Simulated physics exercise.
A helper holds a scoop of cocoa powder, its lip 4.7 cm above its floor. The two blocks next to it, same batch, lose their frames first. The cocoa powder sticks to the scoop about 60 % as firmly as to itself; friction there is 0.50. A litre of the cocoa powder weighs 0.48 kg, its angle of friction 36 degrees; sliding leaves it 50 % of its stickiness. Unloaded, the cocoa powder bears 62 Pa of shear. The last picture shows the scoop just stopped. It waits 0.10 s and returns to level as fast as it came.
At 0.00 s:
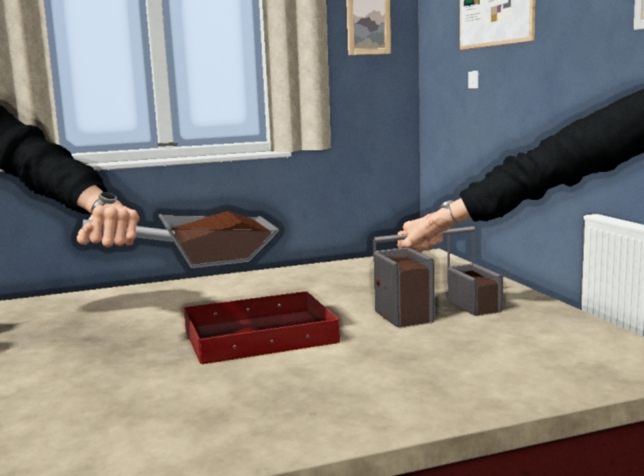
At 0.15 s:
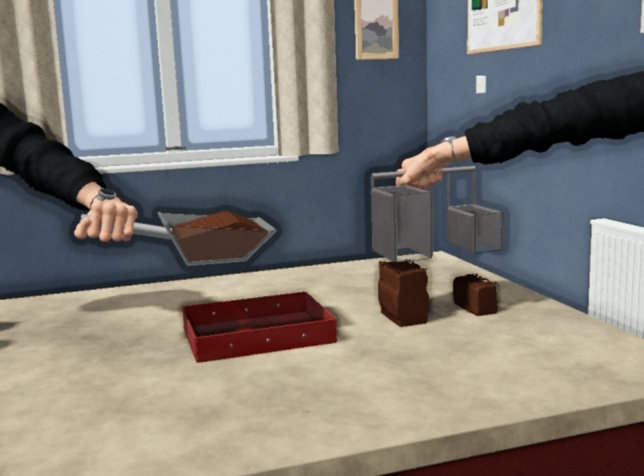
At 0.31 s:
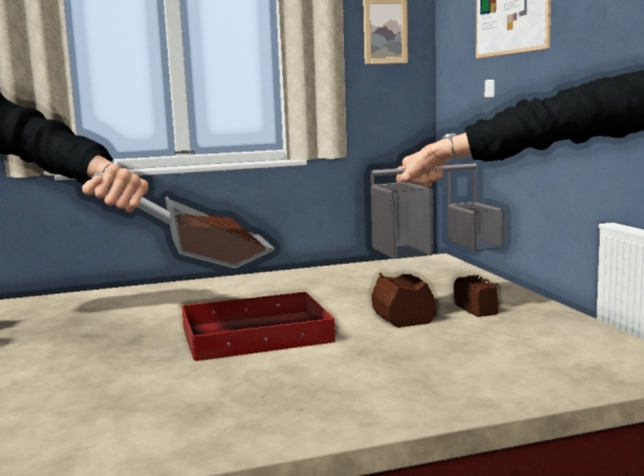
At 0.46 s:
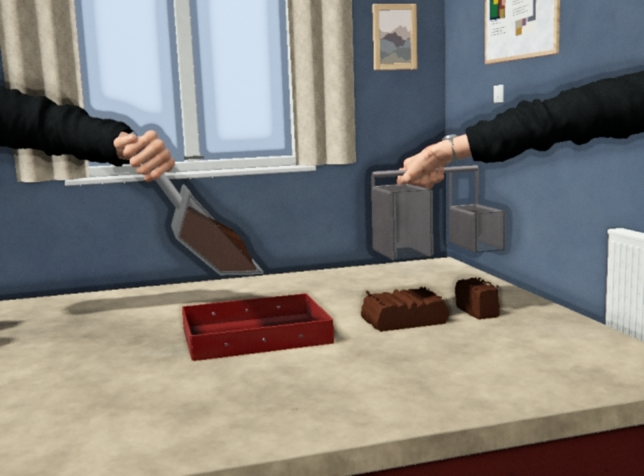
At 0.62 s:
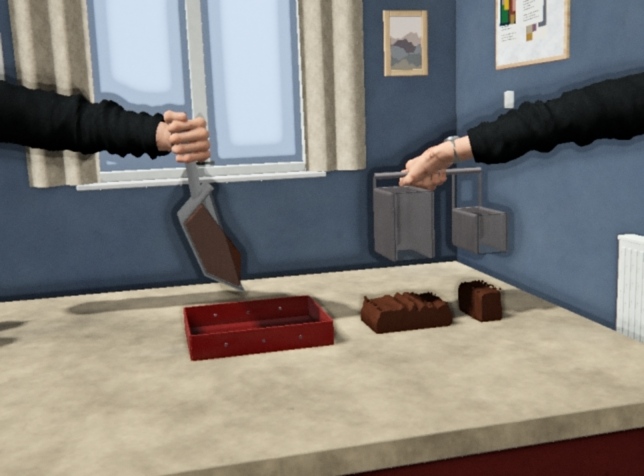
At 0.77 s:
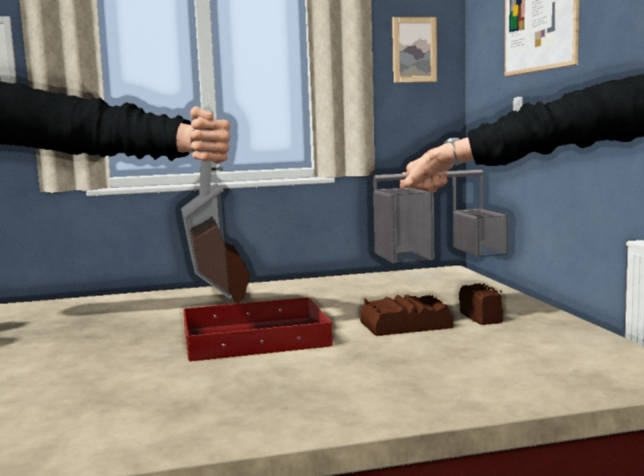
Hands lifting grey moulds off two brown blocks, the taller one slumping, while another hand tilts a scoop of cocoa powder steeply.
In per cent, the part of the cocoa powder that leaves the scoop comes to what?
About 89 %.
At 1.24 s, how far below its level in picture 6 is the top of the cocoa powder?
Some 6.0 cm.
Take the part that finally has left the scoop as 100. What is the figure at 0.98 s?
Some 90 per cent.
After 0.98 s, the scoop is at 76 degrees and 79 % has left it.
After 1.24 s, the scoop is at 36 degrees and 89 % has left it.
After 1.49 s, the scoop is at 1 degrees and 89 % has left it.
After 1.74 s, the scoop is at 0 degrees and 89 % has left it.
After 2.05 s, the scoop is at 0 degrees and 89 % has left it.
